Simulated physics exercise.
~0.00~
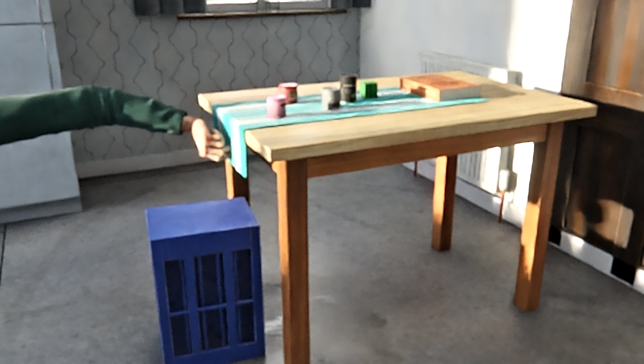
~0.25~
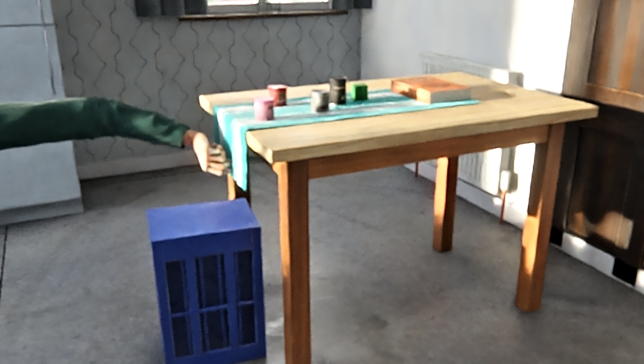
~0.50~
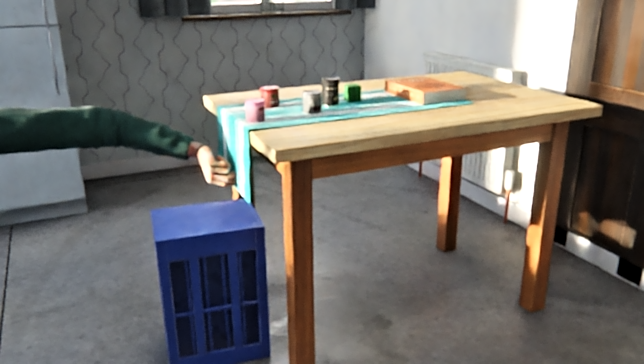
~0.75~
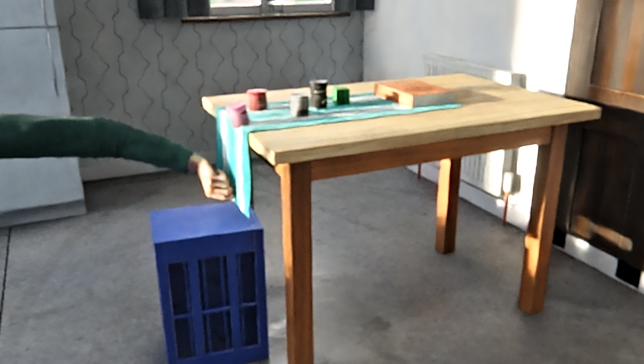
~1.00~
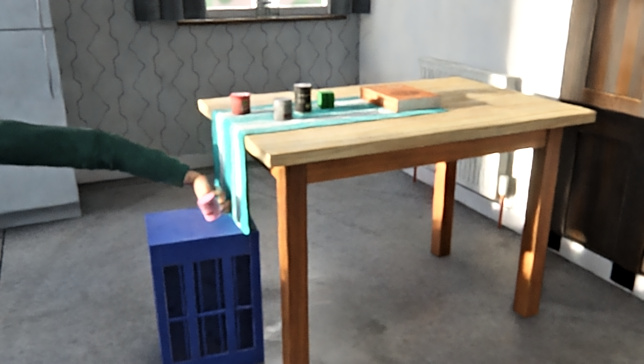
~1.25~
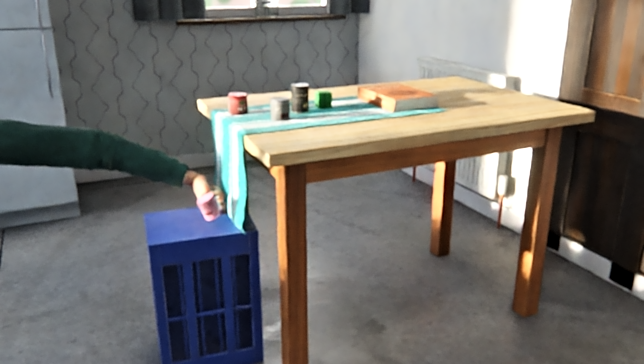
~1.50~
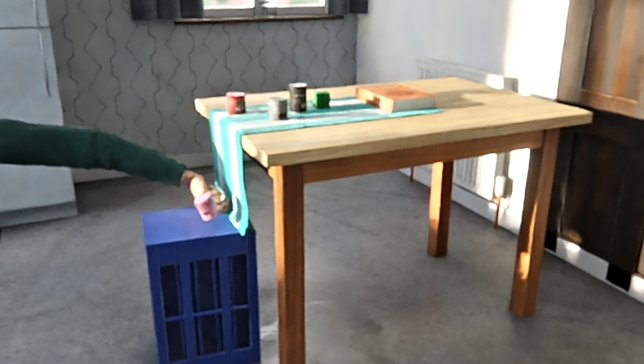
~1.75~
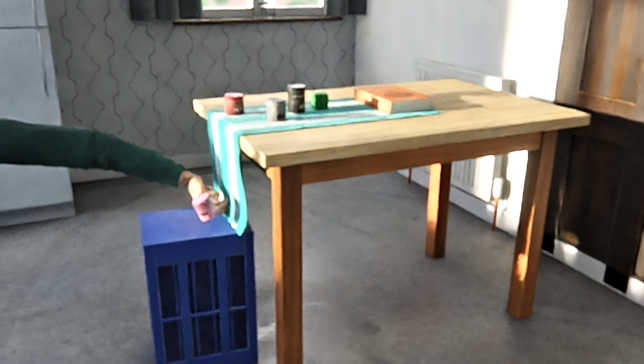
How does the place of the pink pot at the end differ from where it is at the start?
At the start the pink pot stands on the cloth on top of the table, near its left end. At the end it is off the table, lower and further left, by the hand just above the blue crate.
